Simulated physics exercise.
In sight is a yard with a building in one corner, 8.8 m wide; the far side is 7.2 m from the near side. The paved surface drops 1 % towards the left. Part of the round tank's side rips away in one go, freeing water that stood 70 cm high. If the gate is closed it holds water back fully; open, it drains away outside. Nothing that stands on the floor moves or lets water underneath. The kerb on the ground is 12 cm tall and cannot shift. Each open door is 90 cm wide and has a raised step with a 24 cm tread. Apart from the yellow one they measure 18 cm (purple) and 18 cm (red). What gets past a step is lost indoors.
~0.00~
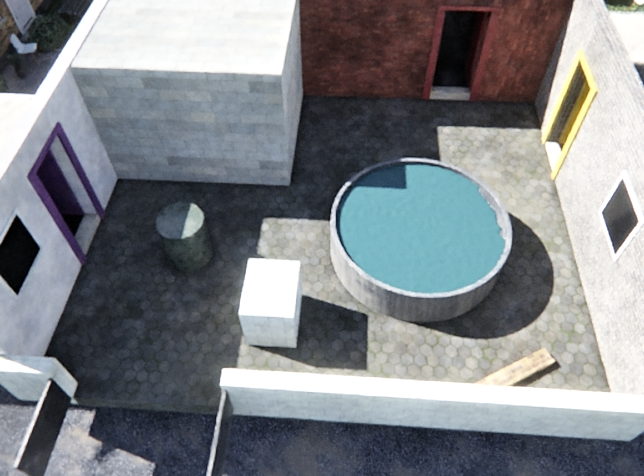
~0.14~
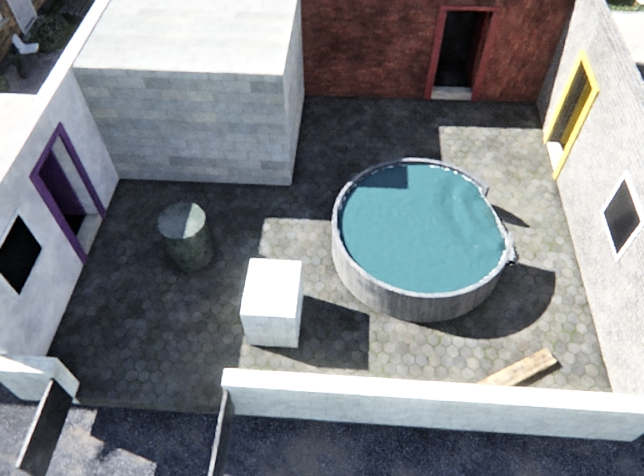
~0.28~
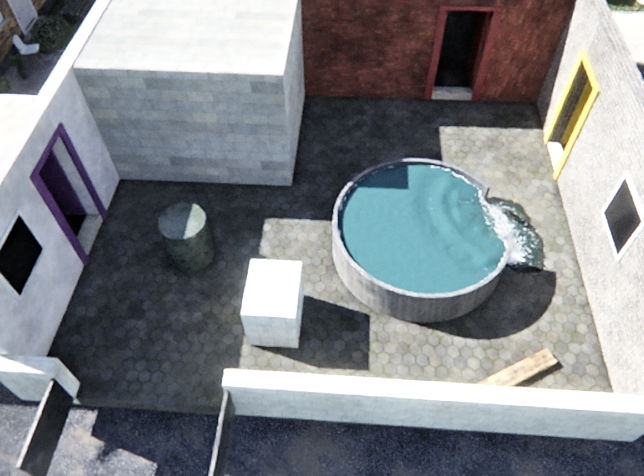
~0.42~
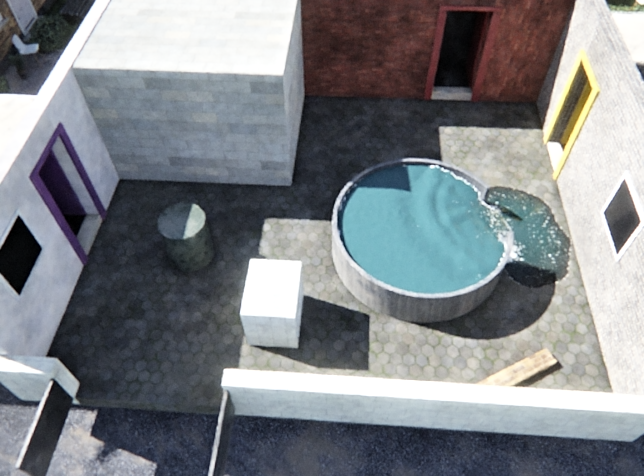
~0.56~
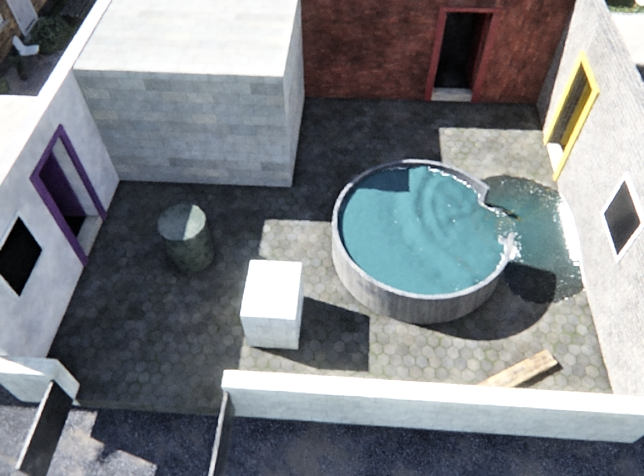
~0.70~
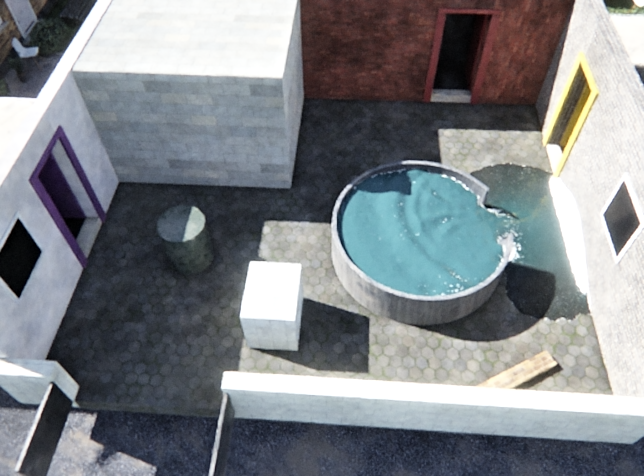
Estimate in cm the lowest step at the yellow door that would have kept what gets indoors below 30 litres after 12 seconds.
Some 12 cm above the ground.
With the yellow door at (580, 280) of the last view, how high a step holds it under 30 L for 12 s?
About 27 cm.
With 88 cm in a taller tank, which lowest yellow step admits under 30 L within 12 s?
About 16 cm.
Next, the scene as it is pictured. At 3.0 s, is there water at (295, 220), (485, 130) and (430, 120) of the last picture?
In turn: Dry, under water, wet.
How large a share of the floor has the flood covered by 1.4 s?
About 15 per cent.
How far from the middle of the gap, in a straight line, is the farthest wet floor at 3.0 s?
About 4.6 m.
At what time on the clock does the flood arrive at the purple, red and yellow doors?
Arrival: Purple 8.0 s, red 2.2 s, yellow 0.8 s.
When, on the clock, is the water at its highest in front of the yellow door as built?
Near 1.8 s.
After 1.4 s water covers 15 % of the floor, deepest (47 cm) near (562, 234); 15 cm at the yellow door, 3 litres in over its 7 cm step.
After 3.0 s water covers 35 % of the floor, deepest (36 cm) near (564, 242); 14 cm at the yellow door, 48 litres in over its 7 cm step.
After 12.0 s water covers 95 % of the floor, deepest (16 cm) near (54, 341); 7 cm at the yellow door, 94 litres in over its 7 cm step.
At the yellow door as built, the water arrived by 0.9 s and peaked near 16 cm at 1.8 s.
Run again over the same 12 s with other heights there, 49 litres in over 10 cm, 19 litres over 13.5 cm. The limit of 30 litres is kept from about 12 cm up.
